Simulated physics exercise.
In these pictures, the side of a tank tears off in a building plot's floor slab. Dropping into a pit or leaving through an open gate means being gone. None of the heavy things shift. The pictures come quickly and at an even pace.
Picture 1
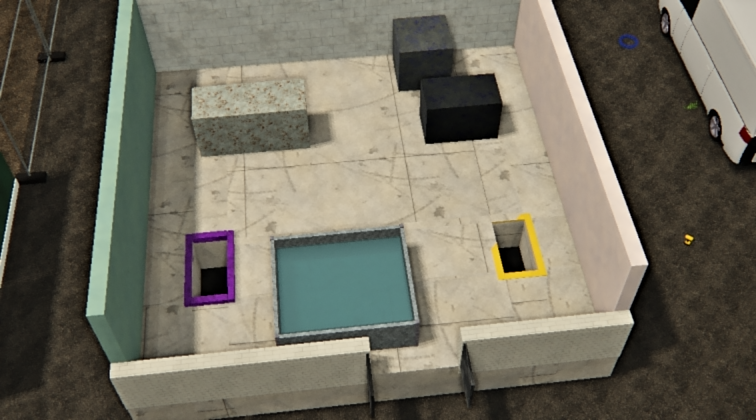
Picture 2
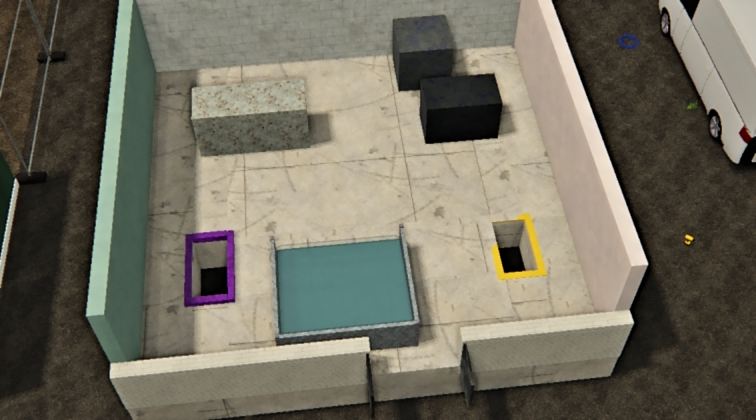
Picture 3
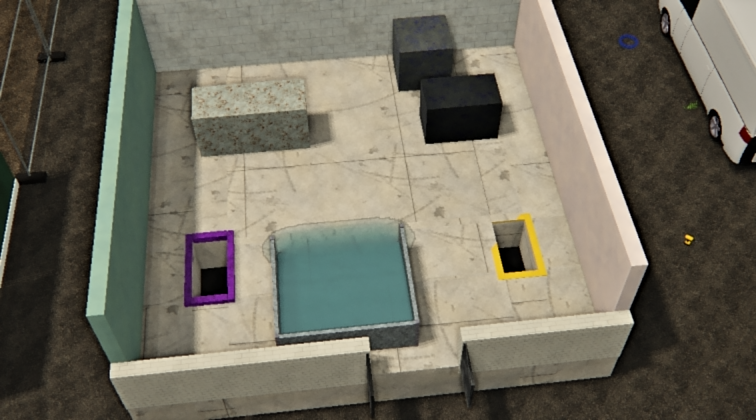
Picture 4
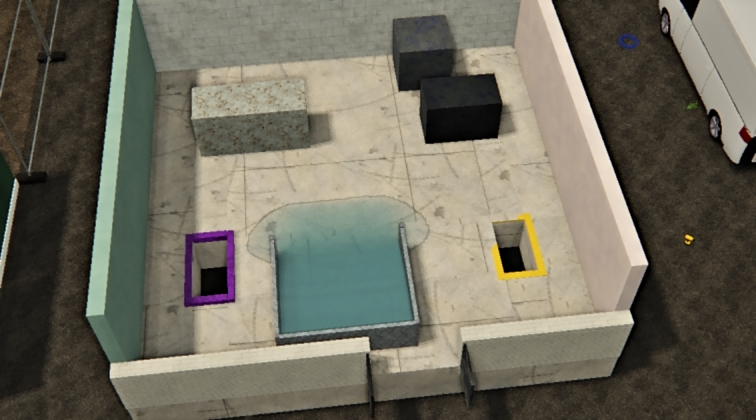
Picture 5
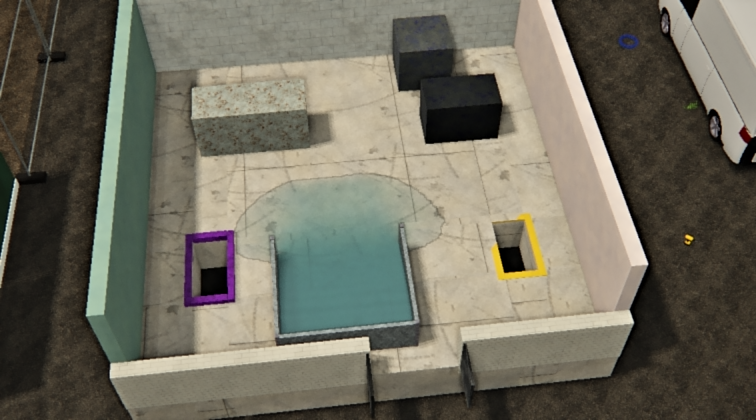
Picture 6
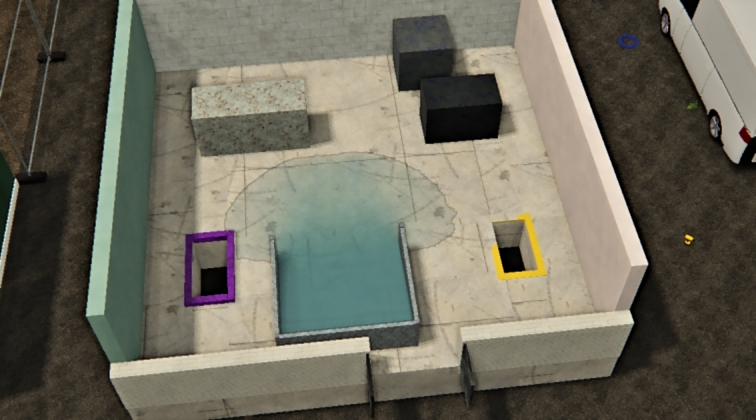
Teal water sits still in an open tank between a purple-edged pit and a yellow-edged pit in a walled plot, until the tank's far side gives way. The water pours out through the gap, then fans across the pale slab in a widening, rounded sheet toward the blocks at the back.
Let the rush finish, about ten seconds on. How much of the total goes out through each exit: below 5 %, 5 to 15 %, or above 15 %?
The gate drains a share short of five per cent. The yellow pit drains a share of five to fifteen per cent. The purple pit drains a share short of five per cent.
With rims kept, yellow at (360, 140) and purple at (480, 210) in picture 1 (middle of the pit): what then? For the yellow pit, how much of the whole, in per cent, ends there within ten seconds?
Share, yellow pit, approx.: 30 in a hundred.
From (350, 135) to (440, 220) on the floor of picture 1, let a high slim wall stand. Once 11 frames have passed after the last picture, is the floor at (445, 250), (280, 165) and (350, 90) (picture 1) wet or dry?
Taking the three spots in the order asked, they are waterlogged, waterlogged and waterlogged.
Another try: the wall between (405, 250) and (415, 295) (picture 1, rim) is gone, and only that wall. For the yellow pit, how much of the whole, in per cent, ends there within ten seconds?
Yellow 45 %.
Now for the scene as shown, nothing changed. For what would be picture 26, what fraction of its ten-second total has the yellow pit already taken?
Estimate: Some 0 per cent.
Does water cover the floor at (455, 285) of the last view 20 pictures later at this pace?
That spot: Spared.
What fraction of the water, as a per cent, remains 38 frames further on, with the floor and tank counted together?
My reading is around 100 percent.
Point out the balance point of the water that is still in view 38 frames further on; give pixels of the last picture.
Around pixel (333, 166) of the last picture.
A moment on, water covers 35 % of the floor; the gate 0 %, the yellow pit 0 %, the purple pit 0 %.
Next, water covers 40 % of the floor; the gate 0 %, the yellow pit 0 %, the purple pit 0 %.
Then, water covers 60 % of the floor; the gate 0 %, the yellow pit 0 %, the purple pit 0 %.
Later, water covers 80 % of the floor; the gate 0 %, the yellow pit 1 %, the purple pit 0 %.
In the end, water covers 95 % of the floor; the gate 1 %, the yellow pit 7 %, the purple pit 0 %.
